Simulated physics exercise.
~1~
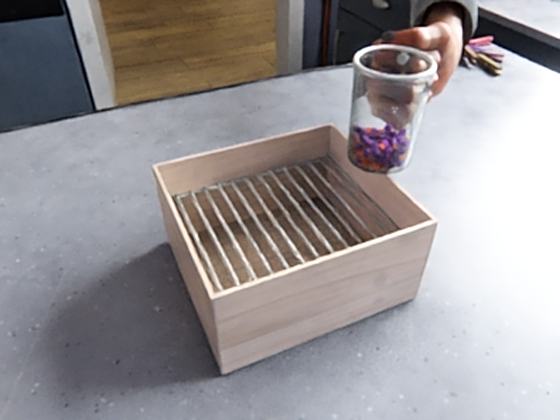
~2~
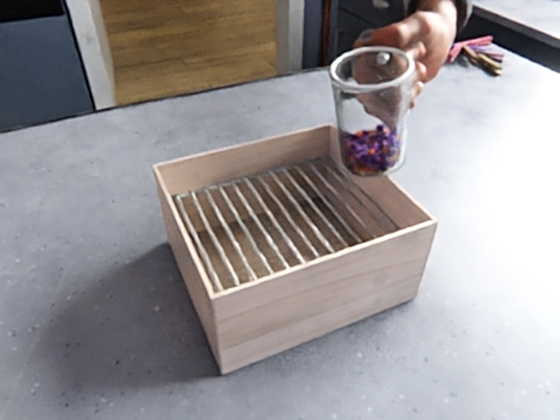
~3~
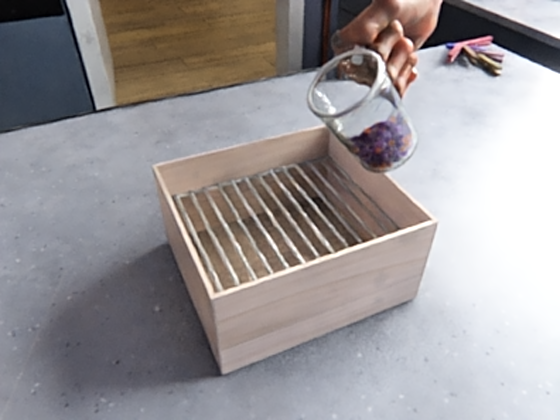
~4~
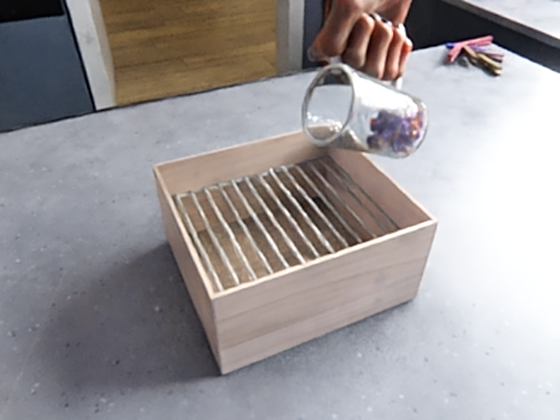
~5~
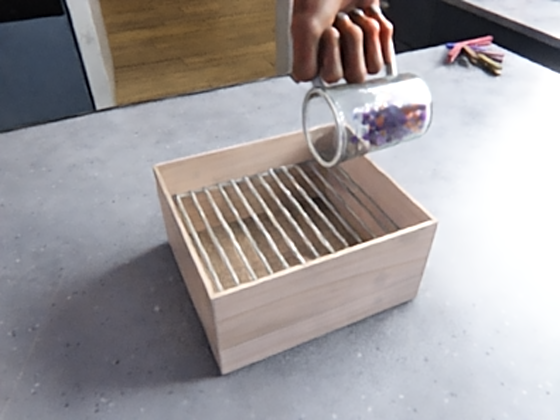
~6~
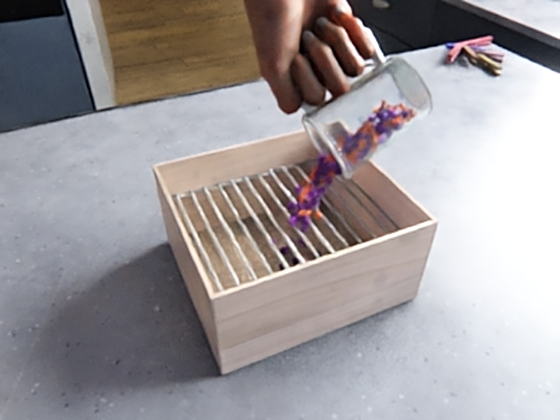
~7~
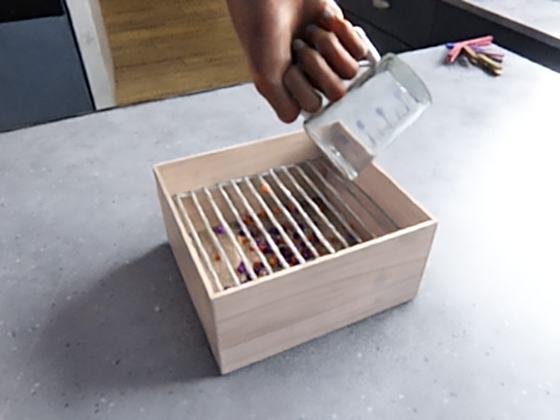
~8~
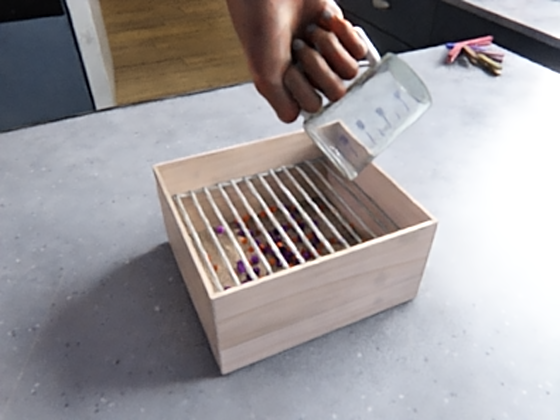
A hand holding a clear glass cup of small orange and purple pieces tilts it over a row of wires in a wooden box, then pours them out. Both colours drop through the gaps and lie beneath the wires as the hand holds the emptied cup above.
